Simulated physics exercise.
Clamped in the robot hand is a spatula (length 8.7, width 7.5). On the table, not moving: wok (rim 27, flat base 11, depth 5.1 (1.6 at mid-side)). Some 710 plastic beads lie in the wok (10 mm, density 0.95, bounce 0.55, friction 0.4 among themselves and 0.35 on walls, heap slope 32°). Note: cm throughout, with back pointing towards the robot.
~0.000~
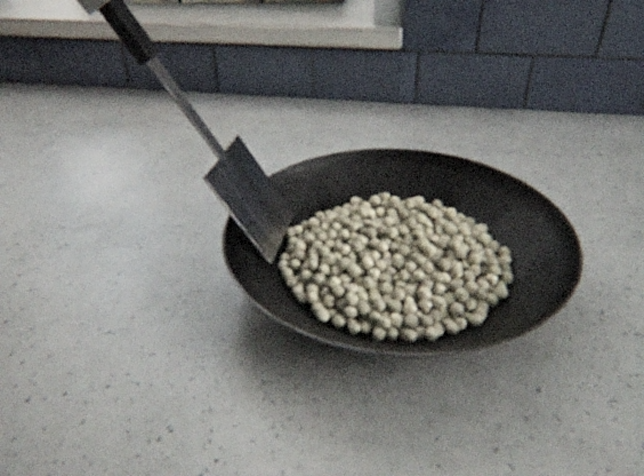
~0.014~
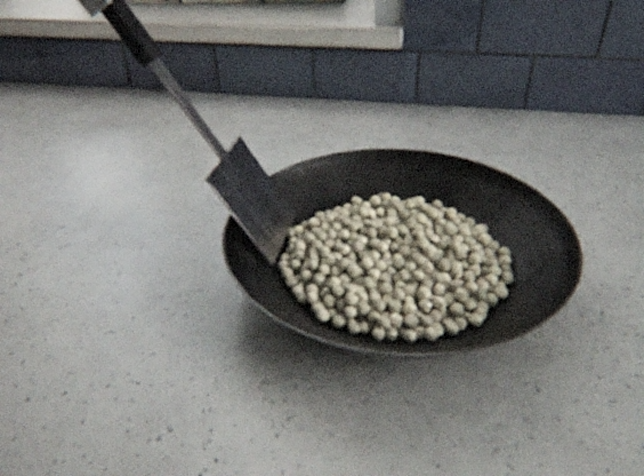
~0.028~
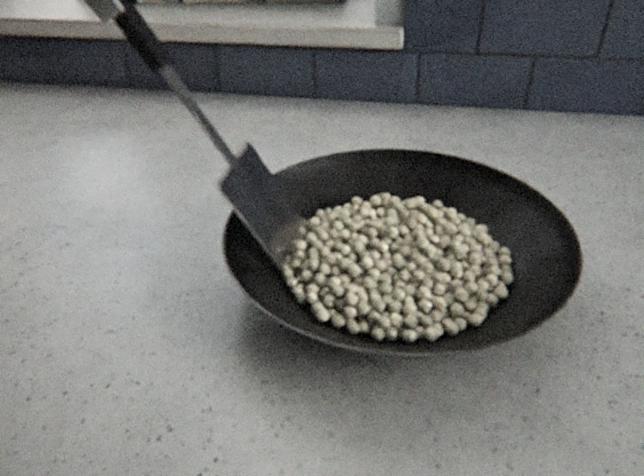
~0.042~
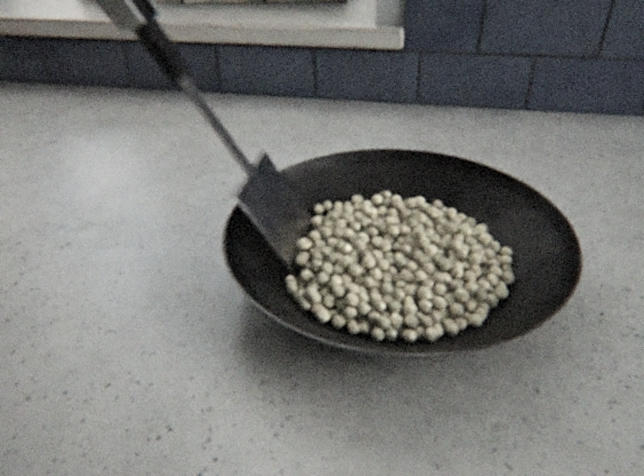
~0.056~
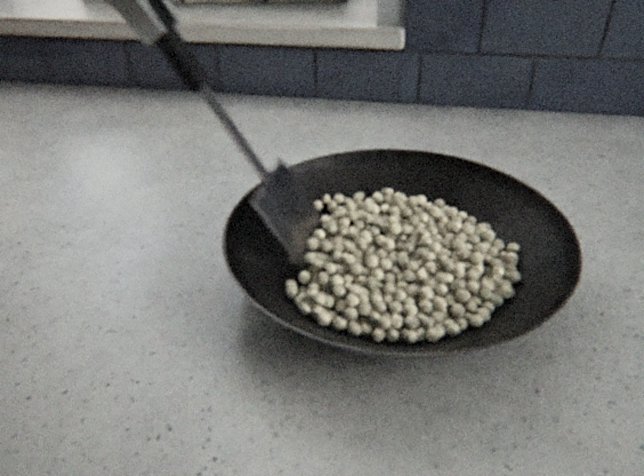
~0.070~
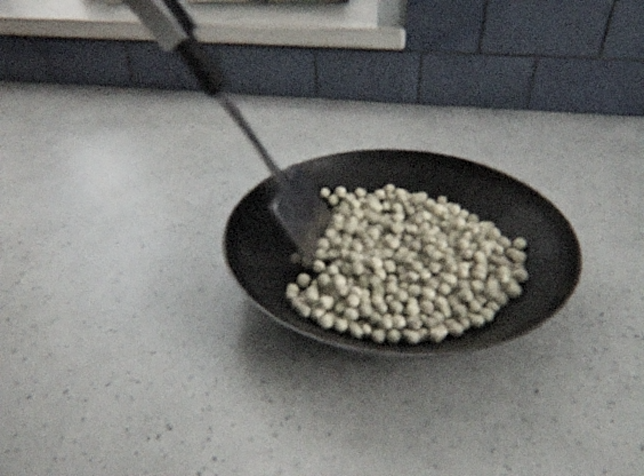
On a speckled grey countertop, a spatula slides rightward inside a dark wok, nudging the left side of a pale bead heap.
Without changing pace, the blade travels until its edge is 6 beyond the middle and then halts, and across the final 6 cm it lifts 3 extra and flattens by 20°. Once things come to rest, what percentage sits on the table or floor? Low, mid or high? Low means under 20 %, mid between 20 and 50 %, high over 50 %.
Low.
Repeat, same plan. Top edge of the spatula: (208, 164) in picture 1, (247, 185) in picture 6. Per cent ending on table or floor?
Some 0 percent ends up on the table or floor.
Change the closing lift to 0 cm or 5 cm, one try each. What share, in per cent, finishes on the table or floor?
Try one gives about 5 in a hundred, try two about 10 in a hundred.
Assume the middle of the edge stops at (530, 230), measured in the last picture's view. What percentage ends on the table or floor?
Something close to 35 in a hundred.
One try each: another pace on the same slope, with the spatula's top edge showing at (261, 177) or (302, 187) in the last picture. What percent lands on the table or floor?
Estimates: Near 0 %, near 20 %.
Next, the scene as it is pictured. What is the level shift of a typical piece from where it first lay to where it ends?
Somewhere around 4 centimetres, I'd say.
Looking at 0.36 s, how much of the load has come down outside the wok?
Close to 5 per cent of the load.
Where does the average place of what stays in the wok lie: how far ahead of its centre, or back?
Ahead of centre, roughly 4.0 centimetres.
By 0.10 s, sloping 59°, highest piece 5 above the table; 712 in the wok.
By 0.14 s, sloping 51°, highest piece 6 above the table; 712 in the wok.
By 0.36 s, sloping 39°, highest piece 7 above the table; 664 in the wok, 33 on the table or floor, 15 on the blade or in flight.
By 1.41 s, sloping 39°, highest piece 5 above the table; 661 in the wok, 51 on the table or floor.
Final count, 661 in the wok, 51 on the table or floor. That is 7 % on the table or floor.
